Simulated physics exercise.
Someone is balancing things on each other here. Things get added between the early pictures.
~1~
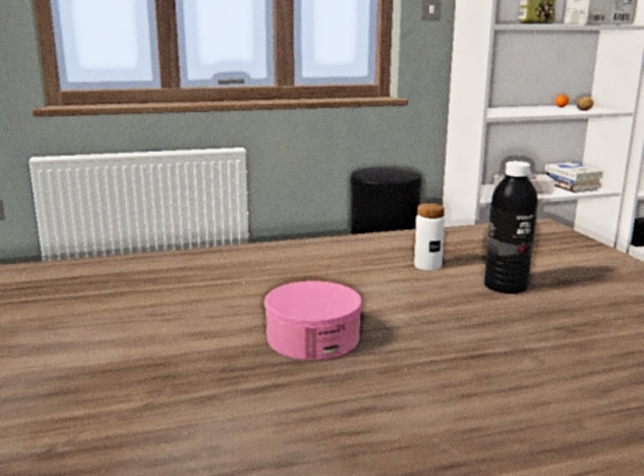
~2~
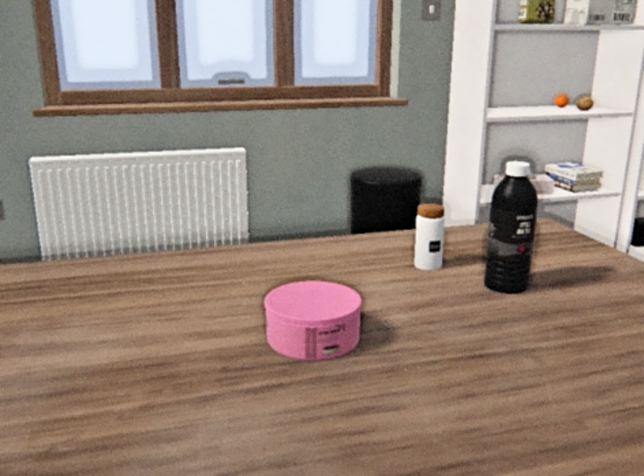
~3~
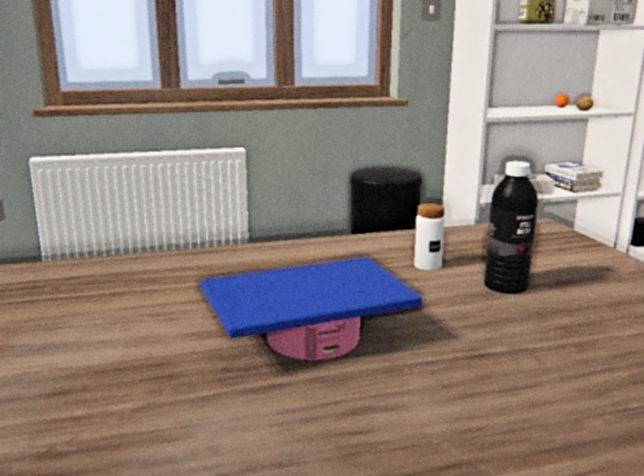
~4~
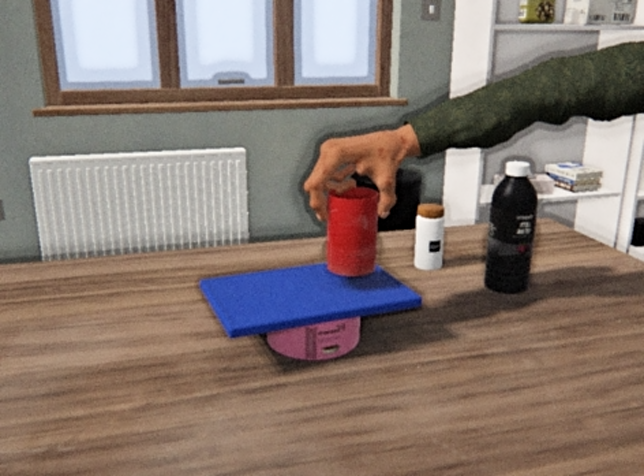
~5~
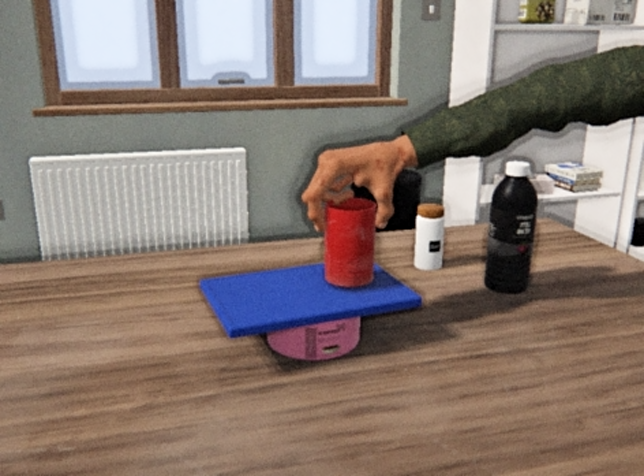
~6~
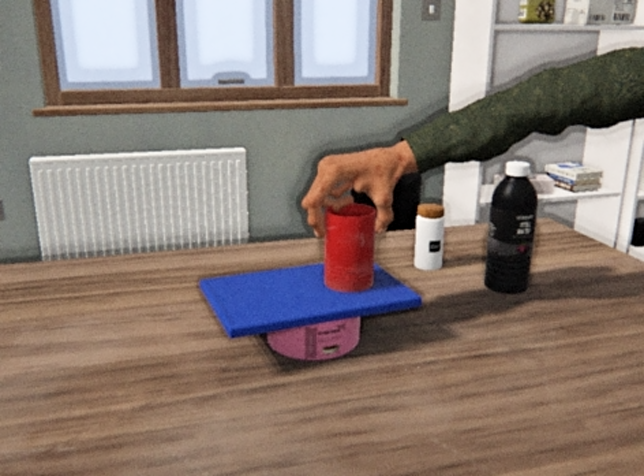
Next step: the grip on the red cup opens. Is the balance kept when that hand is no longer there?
Basically the pile is secure.
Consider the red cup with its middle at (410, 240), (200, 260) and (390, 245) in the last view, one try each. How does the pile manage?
In order, the pile tumbles down, then tumbles down, and lastly stands firm.
Then, 0.30 s on from there, no change.
Then, 0.70 s on from there, red cup resting near (350, 248).
In the end, all 5 unmoved. At the end, from the last picture's camera, red cup near (350, 248). The pile stays up.
